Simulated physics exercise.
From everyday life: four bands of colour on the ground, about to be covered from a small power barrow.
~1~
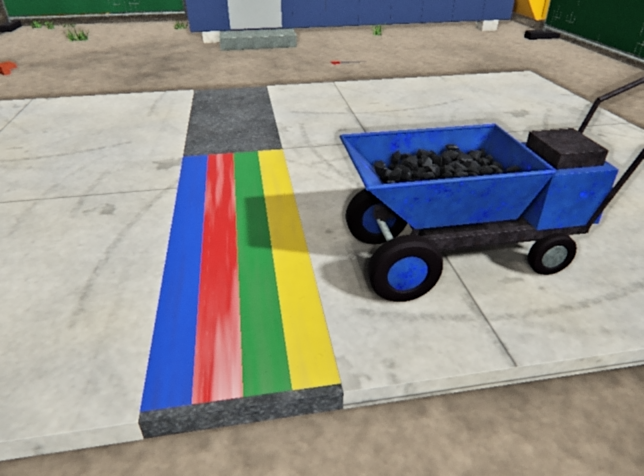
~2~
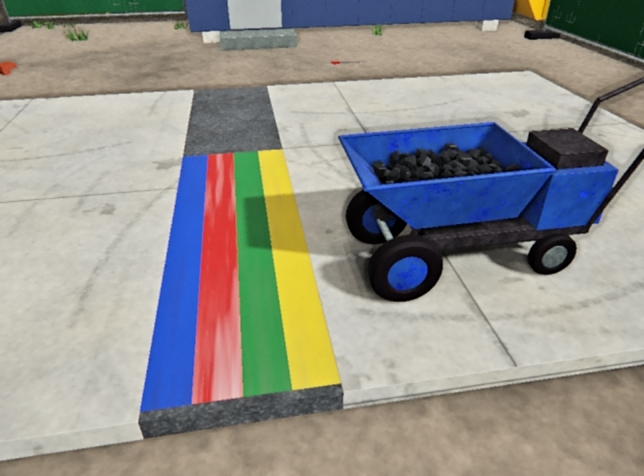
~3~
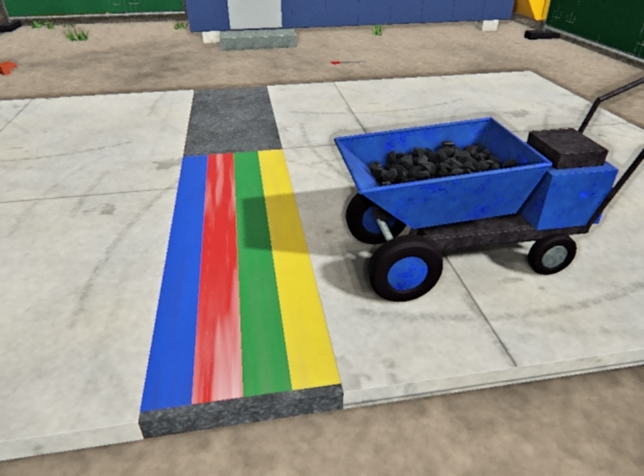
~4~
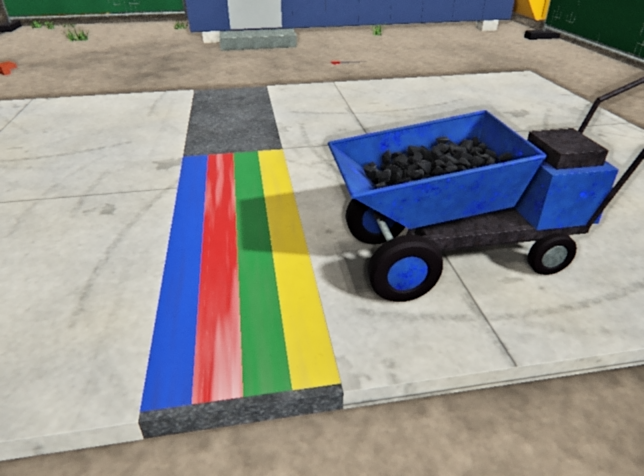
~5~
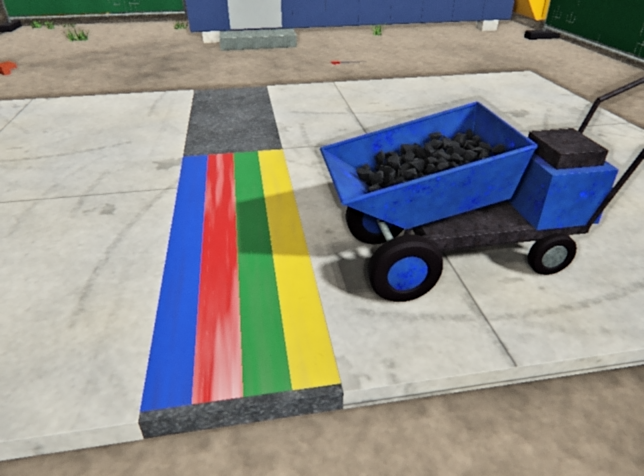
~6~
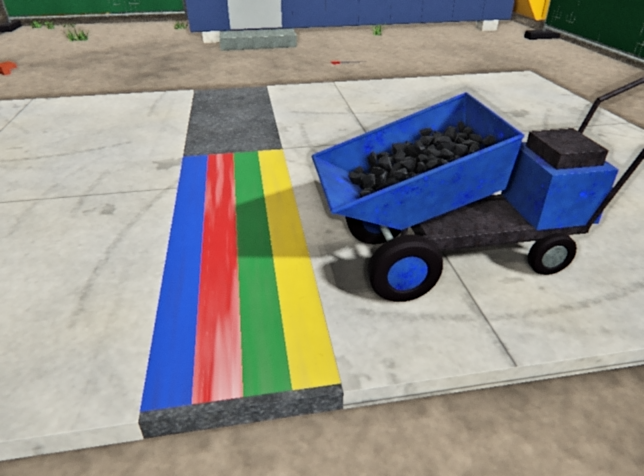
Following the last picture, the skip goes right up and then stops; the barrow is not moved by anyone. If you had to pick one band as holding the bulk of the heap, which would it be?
I would pick green.
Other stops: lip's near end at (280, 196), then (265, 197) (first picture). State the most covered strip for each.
First spot: That blue strip; second spot: The blue one.
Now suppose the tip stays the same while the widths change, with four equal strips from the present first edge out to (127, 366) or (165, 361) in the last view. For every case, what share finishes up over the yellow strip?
Roughly 10 per cent, then roughly 10 per cent.
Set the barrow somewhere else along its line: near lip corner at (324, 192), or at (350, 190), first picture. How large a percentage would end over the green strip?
The share would be near 10 percent, and then near 30 percent.
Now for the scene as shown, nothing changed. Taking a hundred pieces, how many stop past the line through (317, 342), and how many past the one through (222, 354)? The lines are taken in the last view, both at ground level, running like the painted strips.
Roughly 80 and 20 %.
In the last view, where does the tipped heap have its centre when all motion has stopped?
Near (245, 281).
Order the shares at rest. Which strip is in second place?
The red strip.
Soon, skip tipped steeply; all in the skip.
A while on, skip tipped right over; about half in the skip; a small part over the yellow strip; about a third over the green strip; a stray few over the red strip.
Towards the end, skip tipped right over; about a quarter in the skip; a small part over the yellow strip; about a third over the green strip; about a quarter over the red strip; a small part over the blue strip; a stray few off the paint.
Finally, skip tipped right over; about a quarter in the skip; a small part over the yellow strip; about a third over the green strip; about a quarter over the red strip; a small part over the blue strip; a stray few off the paint.
